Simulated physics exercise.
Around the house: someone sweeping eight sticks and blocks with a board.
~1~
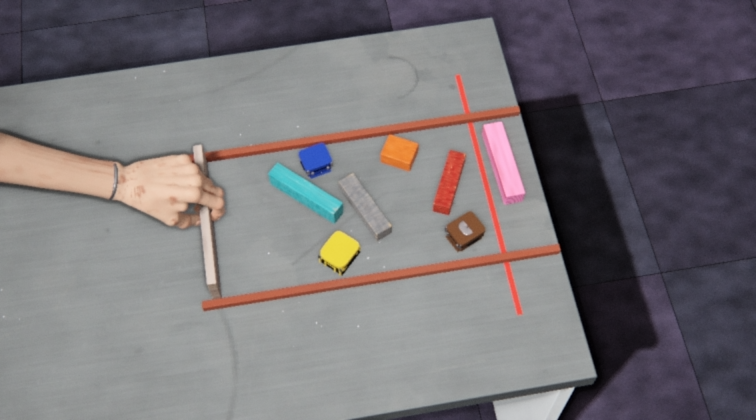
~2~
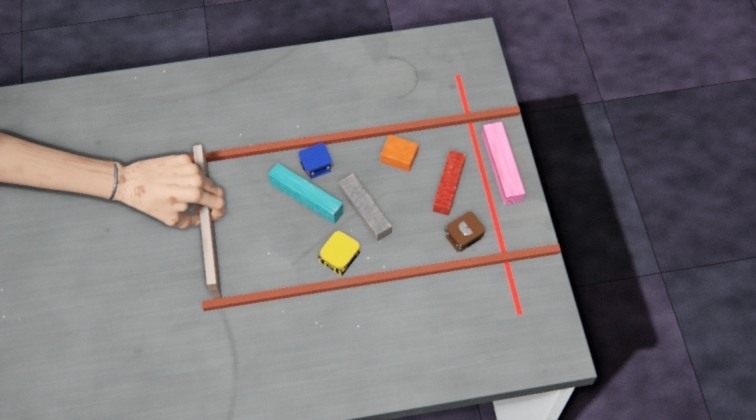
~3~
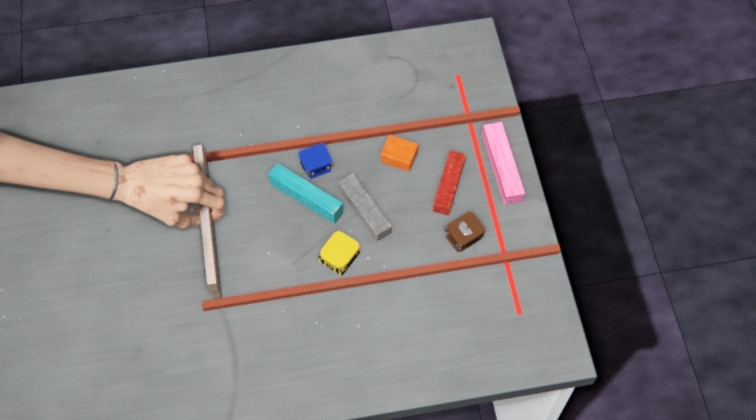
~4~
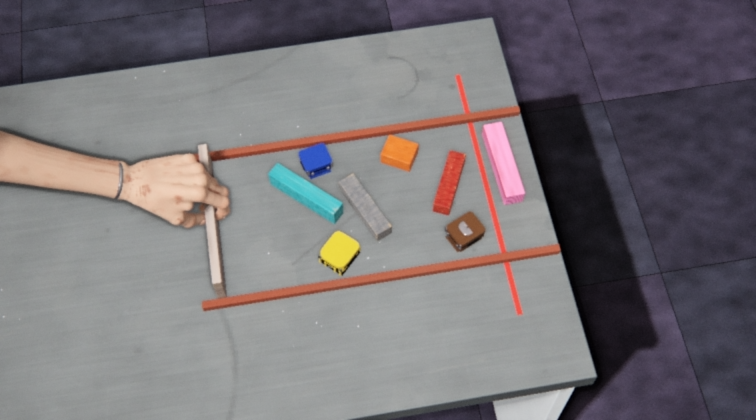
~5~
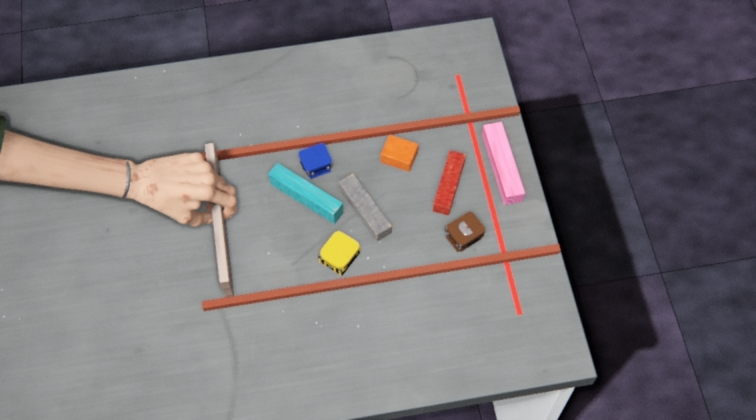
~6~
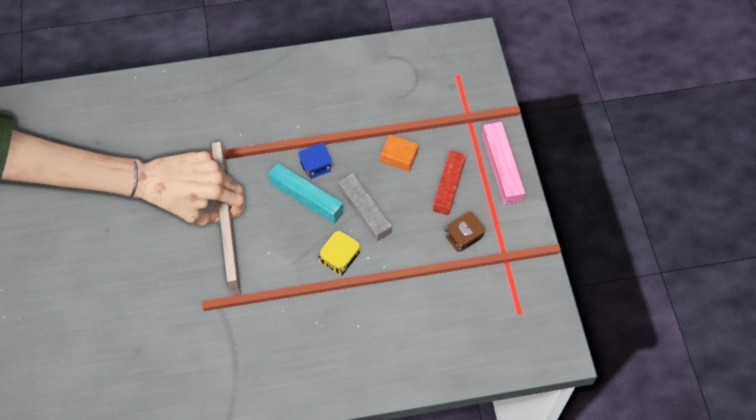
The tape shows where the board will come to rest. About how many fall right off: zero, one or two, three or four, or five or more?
The number that fall off is one or two.
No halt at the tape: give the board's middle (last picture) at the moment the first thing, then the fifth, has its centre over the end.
First at (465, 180), next at (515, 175).
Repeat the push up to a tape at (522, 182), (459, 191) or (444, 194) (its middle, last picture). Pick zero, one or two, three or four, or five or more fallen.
The falls would be five or more; not one; none.
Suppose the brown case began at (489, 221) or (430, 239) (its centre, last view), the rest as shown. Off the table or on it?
In turn it remains up; is kept.
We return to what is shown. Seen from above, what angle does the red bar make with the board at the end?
Some 20 degrees.
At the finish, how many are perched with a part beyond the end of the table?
3 of them.
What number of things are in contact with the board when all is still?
In contact: 3.
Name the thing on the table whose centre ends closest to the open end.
Foremost is the red bar.
Early on, none off yet; pink stick at rest near (503, 163); brown case at rest near (465, 233); red bar at rest near (449, 182).
Finally, the number that fall off is one or two; lost, pink stick.
